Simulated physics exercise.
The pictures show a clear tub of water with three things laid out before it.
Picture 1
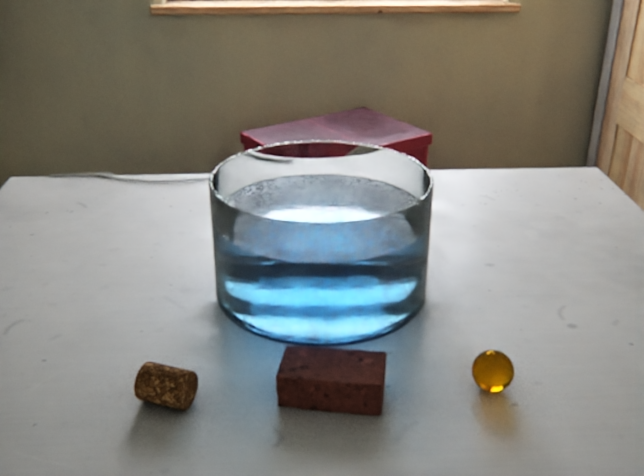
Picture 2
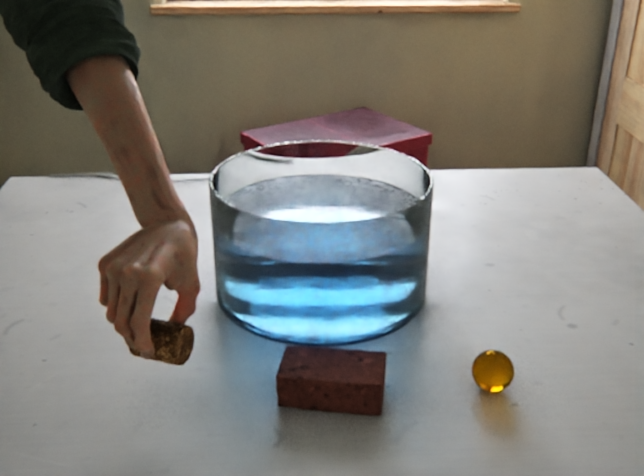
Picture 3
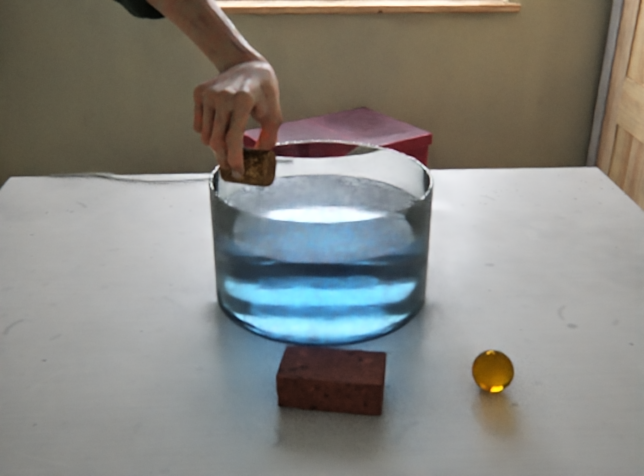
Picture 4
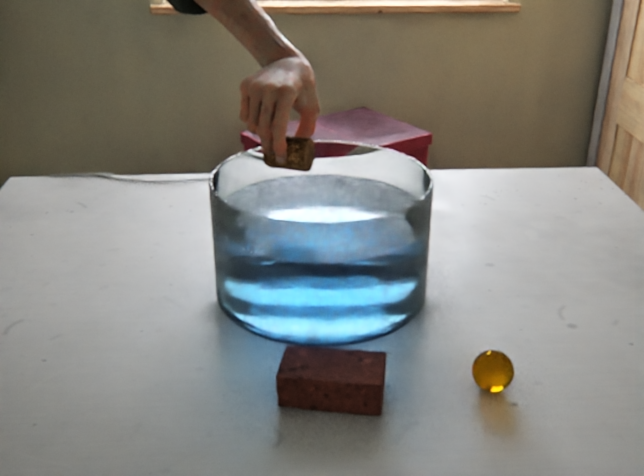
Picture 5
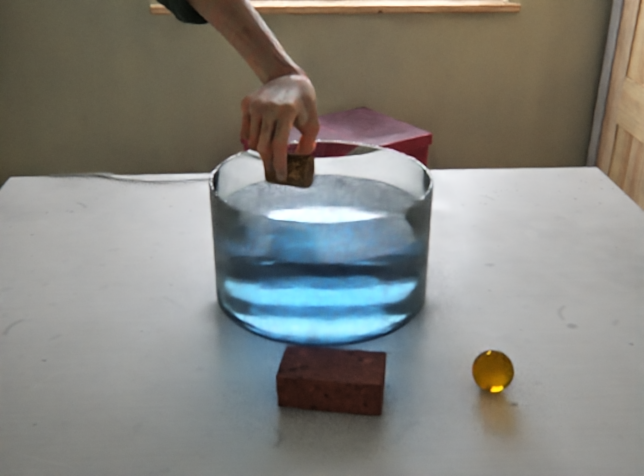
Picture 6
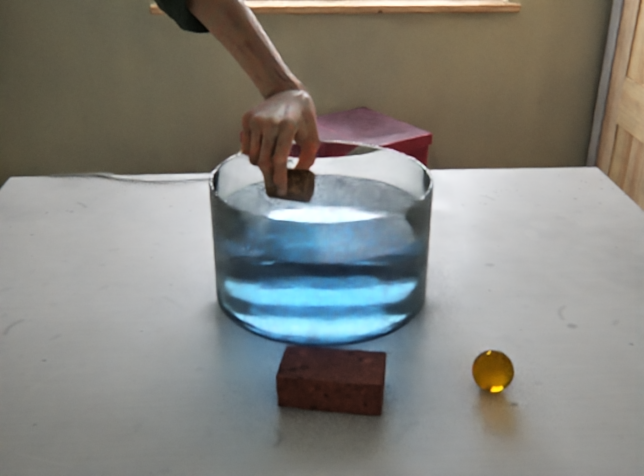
We see a cork, a reddish-brown brick piece and an amber marble before a clear tub of water. A hand picks up the cork on the left, carries it over the tub and lowers it to just above the surface.
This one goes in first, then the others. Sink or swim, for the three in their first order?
The left one floats, the middle one sinks, the right one sinks.
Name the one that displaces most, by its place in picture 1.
It is the middle thing.
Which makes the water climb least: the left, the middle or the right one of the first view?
That is the left object.
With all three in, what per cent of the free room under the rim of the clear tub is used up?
Some 12 per cent.
A moment on, the cork stays afloat.
Further on, the piece of brick drops to the bottom.
When it is over, the glass marble drops to the bottom; afloat, cork.
